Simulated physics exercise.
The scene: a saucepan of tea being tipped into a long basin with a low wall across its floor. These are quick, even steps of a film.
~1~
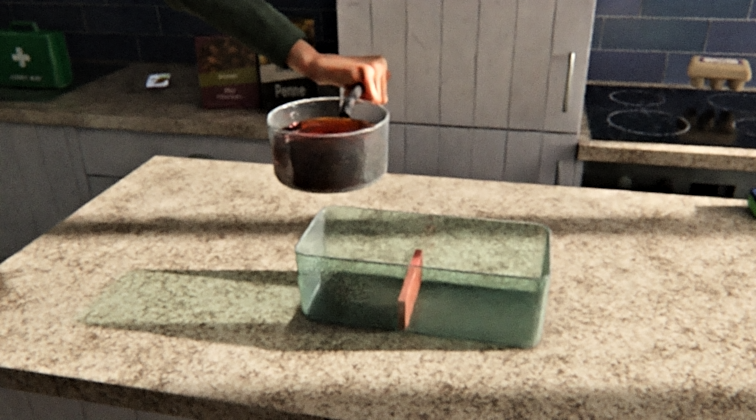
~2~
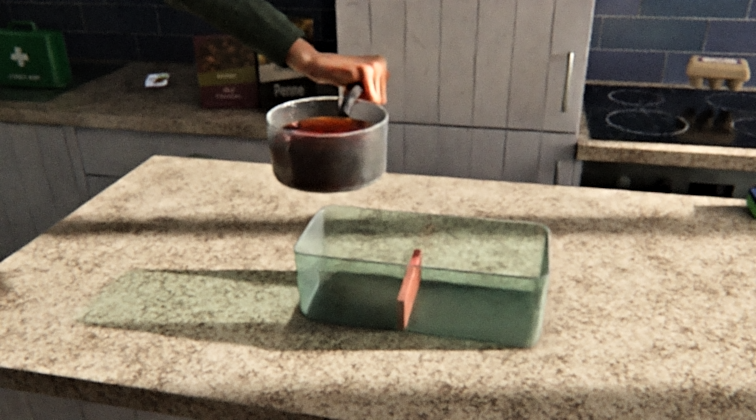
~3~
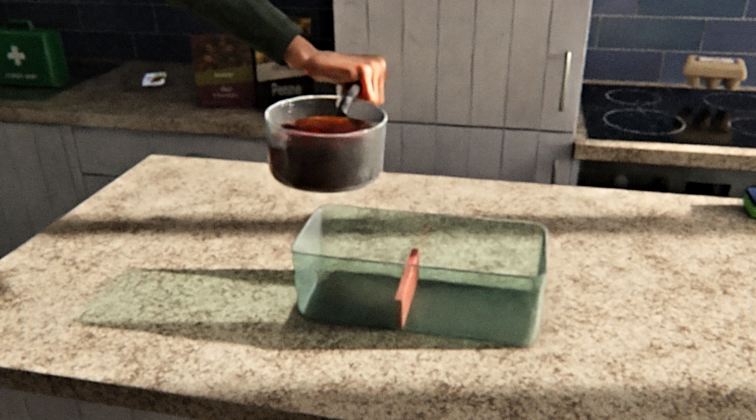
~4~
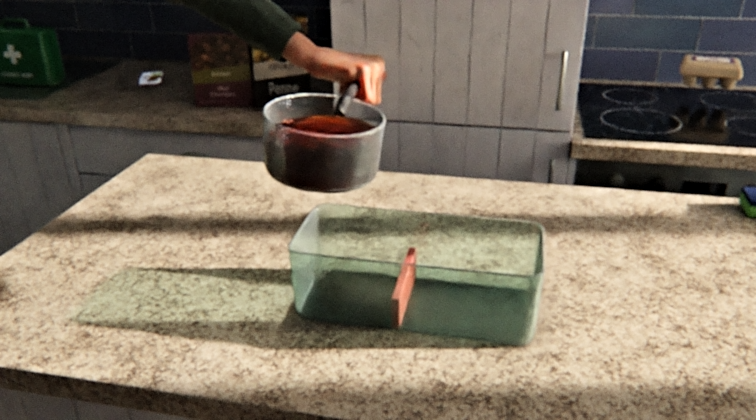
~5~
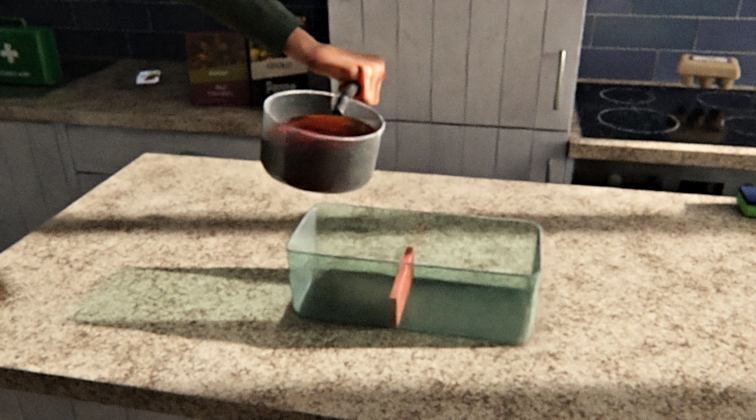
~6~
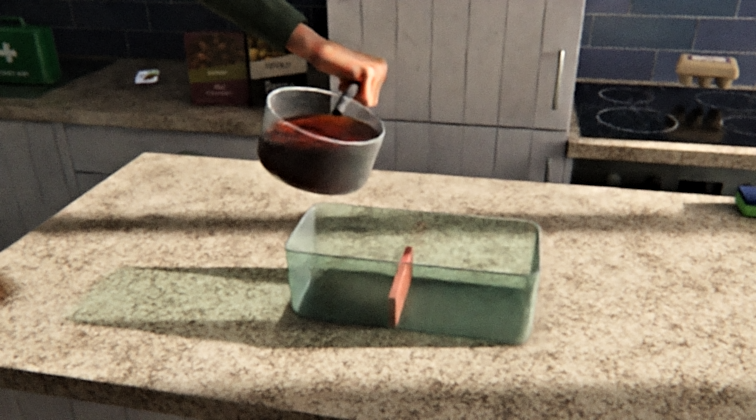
A hand in a dark green sleeve holds a dark grey saucepan of reddish-brown tea above a speckled stone counter, seen from slightly above in a kitchen. Below sits a long, clear green basin with a low red wall across its floor, with grey cupboards and a black hob behind. The saucepan tilts slowly, then faster, lowering its right side, while the view drifts very slightly.
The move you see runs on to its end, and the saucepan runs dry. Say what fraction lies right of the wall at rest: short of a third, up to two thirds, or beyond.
In the end between a third and two thirds is right of the wall.
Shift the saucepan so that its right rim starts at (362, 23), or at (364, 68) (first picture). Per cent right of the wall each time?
The first gives 55 %, the second 50 %.
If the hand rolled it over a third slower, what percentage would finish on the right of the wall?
About 65 per cent.
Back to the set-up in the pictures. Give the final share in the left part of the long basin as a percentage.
Near 40 %.
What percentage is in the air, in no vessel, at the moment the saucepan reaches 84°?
Close to 40 per cent.
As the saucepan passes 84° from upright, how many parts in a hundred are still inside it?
Some 45 per cent.
A moment on, the tilt is 84° and 46 per cent is still to pour, 1 is left of the wall and 15 right of it.
Next, the tilt is 113° and 6 per cent is still to pour, 30 is left of the wall and 57 right of it.
Then the tilt is 114° and 0 per cent is still to pour, 41 is left of the wall and 57 right of it.
Later the tilt is 114° and 0 per cent is still to pour, 41 is left of the wall and 57 right of it.
In the end 41 per cent lies left of the wall, 57 right of it and 1 outside.
